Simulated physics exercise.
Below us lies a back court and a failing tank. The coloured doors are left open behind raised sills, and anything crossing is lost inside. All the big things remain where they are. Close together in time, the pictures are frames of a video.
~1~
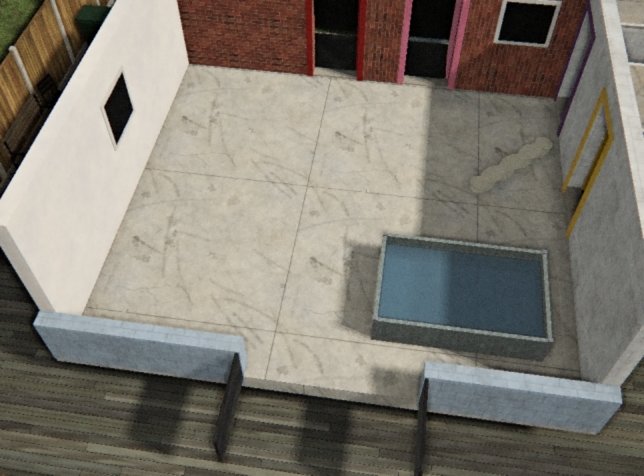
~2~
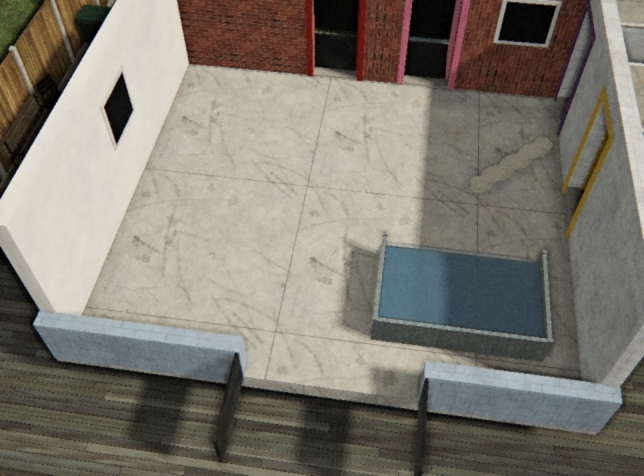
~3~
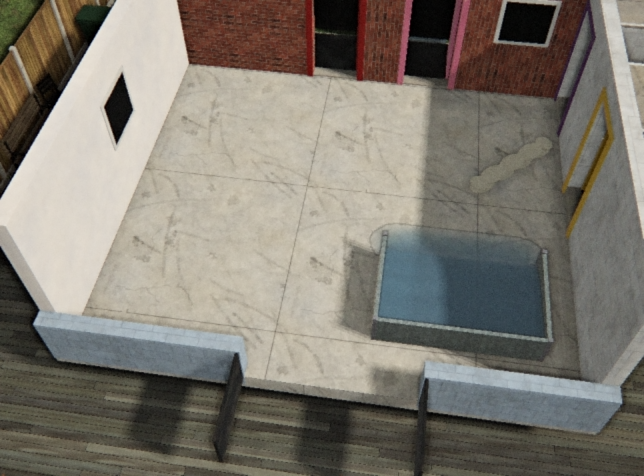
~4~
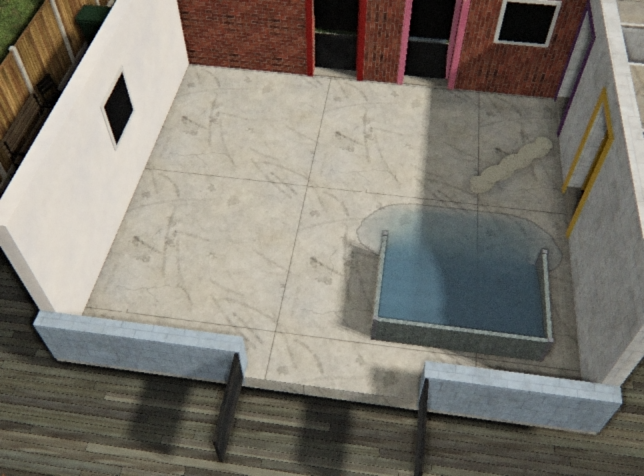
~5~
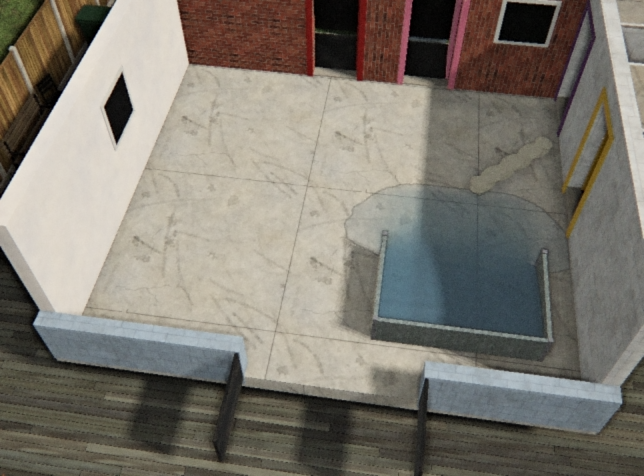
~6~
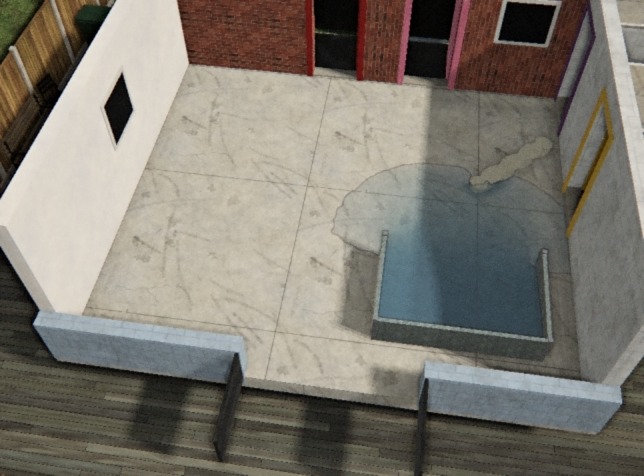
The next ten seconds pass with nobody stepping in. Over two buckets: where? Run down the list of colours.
Red door yes, purple door no, yellow door no, pink door yes.
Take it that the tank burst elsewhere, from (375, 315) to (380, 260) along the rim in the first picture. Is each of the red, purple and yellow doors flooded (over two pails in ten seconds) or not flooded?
Observed - red keeps within bounds, purple keeps within bounds, yellow keeps within bounds.
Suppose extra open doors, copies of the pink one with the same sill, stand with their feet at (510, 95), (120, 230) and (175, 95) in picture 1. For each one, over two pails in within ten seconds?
Door by door: Ends up above, ends up below, ends up above.
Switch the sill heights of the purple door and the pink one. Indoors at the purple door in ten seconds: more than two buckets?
My answer is that the purple door overshoots.
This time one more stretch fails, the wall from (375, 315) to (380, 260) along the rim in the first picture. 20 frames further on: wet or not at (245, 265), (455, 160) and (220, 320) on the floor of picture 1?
In that order: Wet, not flooded, covered.
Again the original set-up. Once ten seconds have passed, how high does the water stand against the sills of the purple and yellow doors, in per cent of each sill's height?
Some 20 percent and then some 10 percent.
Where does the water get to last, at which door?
That is the red-painted one.
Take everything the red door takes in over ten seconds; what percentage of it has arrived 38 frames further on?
My estimate: Close to 90 per cent.
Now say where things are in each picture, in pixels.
In the first picture, still water in the open tank at (462, 287).
In the second picture, water pours out on the open tank's far side and has run to a hidden place.
In the third picture, the front is at (377, 237), out from the gap on the open tank's far side.
In the fourth picture, water pours out on the open tank's far side and has run to (372, 223).
In the fifth picture, water pours out on the open tank's far side and has run to (363, 211).
In the sixth picture, water pours out on the open tank's far side and has run to (402, 169).
A moment on, water covers 25 % of the floor; the red door not reached, the purple door not reached, the yellow door wet at the sill, nothing in, the pink door not reached.
Next, water covers 40 % of the floor; the red door not reached, the purple door wet at the sill, nothing in, the yellow door wet at the sill, nothing in, the pink door over two buckets in.
Then, water covers 45 % of the floor; the red door over two buckets in, the purple door wet at the sill, nothing in, the yellow door under two buckets in, the pink door far over two buckets in.
Later, water covers 60 % of the floor; the red door over two buckets in, the purple door wet at the sill, nothing in, the yellow door under two buckets in, the pink door far over two buckets in.
In the end, water covers 85 % of the floor; the red door over two buckets in, the purple door wet at the sill, nothing in, the yellow door under two buckets in, the pink door far over two buckets in.
